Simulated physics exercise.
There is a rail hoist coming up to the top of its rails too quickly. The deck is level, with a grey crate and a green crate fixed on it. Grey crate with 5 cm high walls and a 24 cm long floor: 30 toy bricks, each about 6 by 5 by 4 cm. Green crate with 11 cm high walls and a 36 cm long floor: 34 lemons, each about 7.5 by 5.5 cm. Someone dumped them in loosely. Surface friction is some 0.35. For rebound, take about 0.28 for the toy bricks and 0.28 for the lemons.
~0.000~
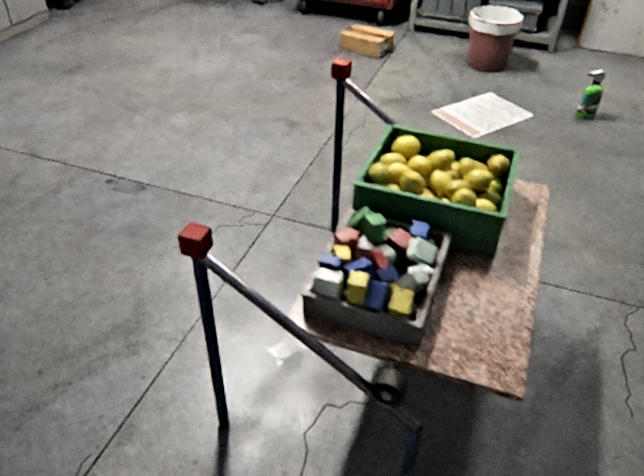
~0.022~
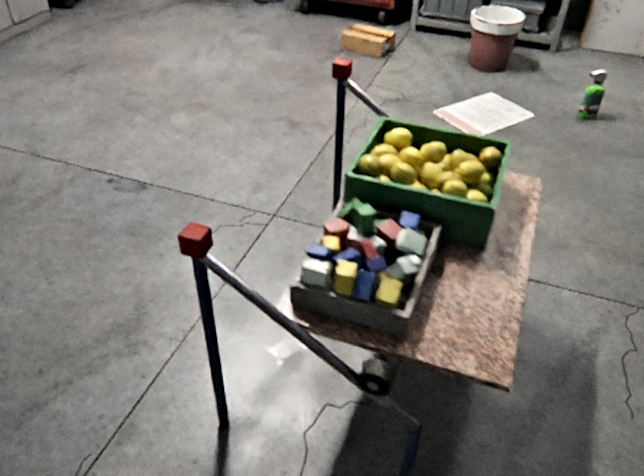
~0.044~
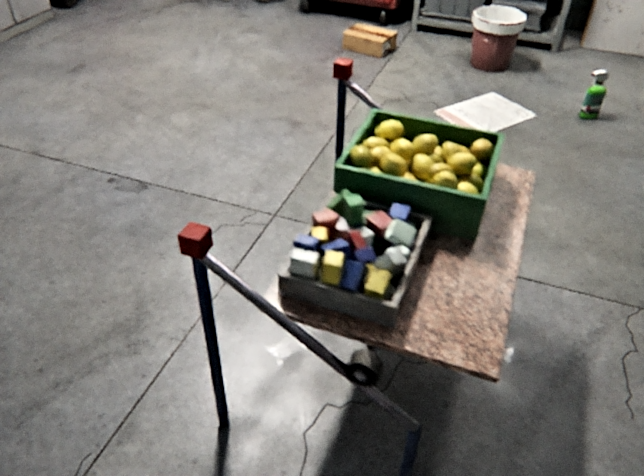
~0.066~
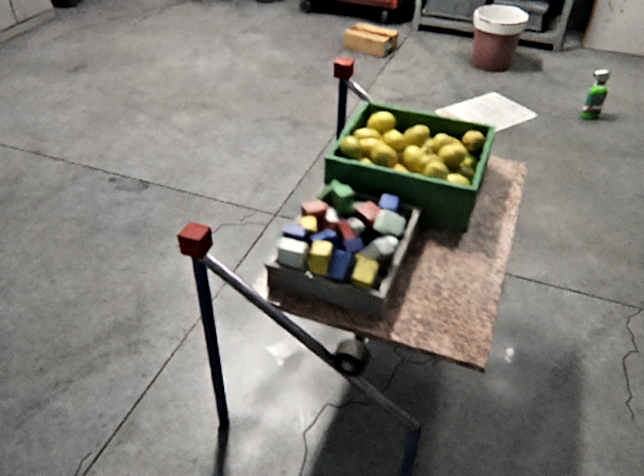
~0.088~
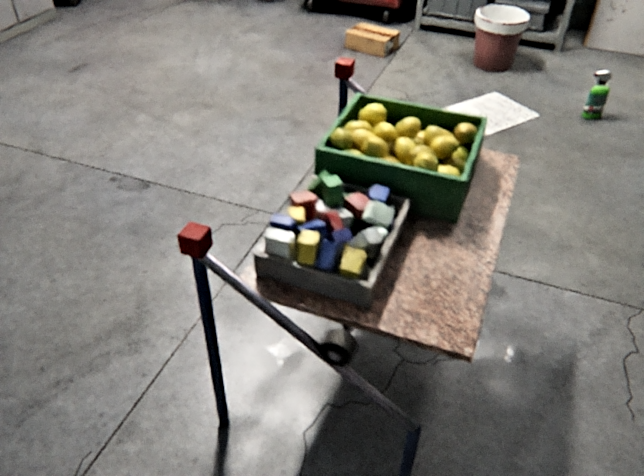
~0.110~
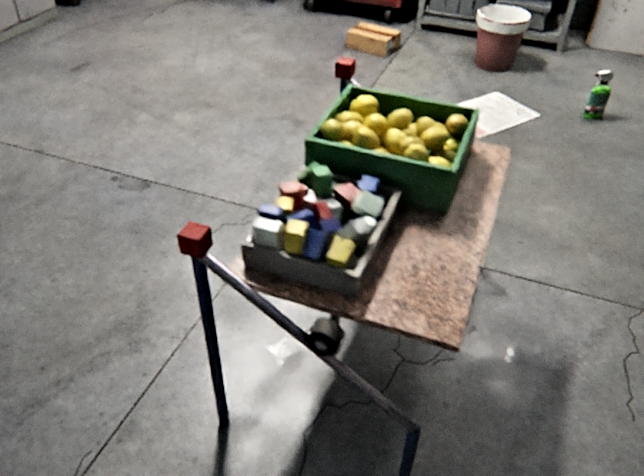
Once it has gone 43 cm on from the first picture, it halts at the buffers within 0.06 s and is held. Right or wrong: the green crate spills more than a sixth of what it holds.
Wrong.
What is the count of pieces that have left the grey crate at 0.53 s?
The grey crate is at around 10.
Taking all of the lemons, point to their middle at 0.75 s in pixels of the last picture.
Centre approx. (305, 79).
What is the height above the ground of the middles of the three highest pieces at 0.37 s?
Mean height: Some 80 cm.
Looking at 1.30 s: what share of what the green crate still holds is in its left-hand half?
Share in that half: Roughly 60 percent.
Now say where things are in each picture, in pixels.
In the first picture (each is followed by its nearest rim corner in this view; the camera moves round a little), green crate, (501, 215); grey crate, (416, 324); moved 0 cm; none out.
Green crate, (491, 206); grey crate, (403, 314); moved 3 cm, in the second picture.
Green crate, (481, 197); grey crate, (391, 304); moved 7 cm, in the third picture.
Green crate, (471, 188); grey crate, (379, 294); moved 10 cm, in the fourth picture.
Green crate, (461, 179); grey crate, (366, 284); moved 14 cm, in the fifth picture.
Green crate, (451, 169); grey crate, (353, 273); moved 17 cm; none out, in the sixth picture.
After 0.25 s, braking begins.
After 0.37 s, grey crate 24 in, 6 out and green crate 34 in, 0 out.
After 0.53 s, grey crate 20 in, 10 out and green crate 34 in, 0 out.
After 0.75 s, grey crate 19 in, 11 out and green crate 34 in, 0 out.
Final count (at 1.30 s), grey crate 19 in, 11 out and green crate 34 in, 0 out. Asked share, 0 of 34, 0 per cent.
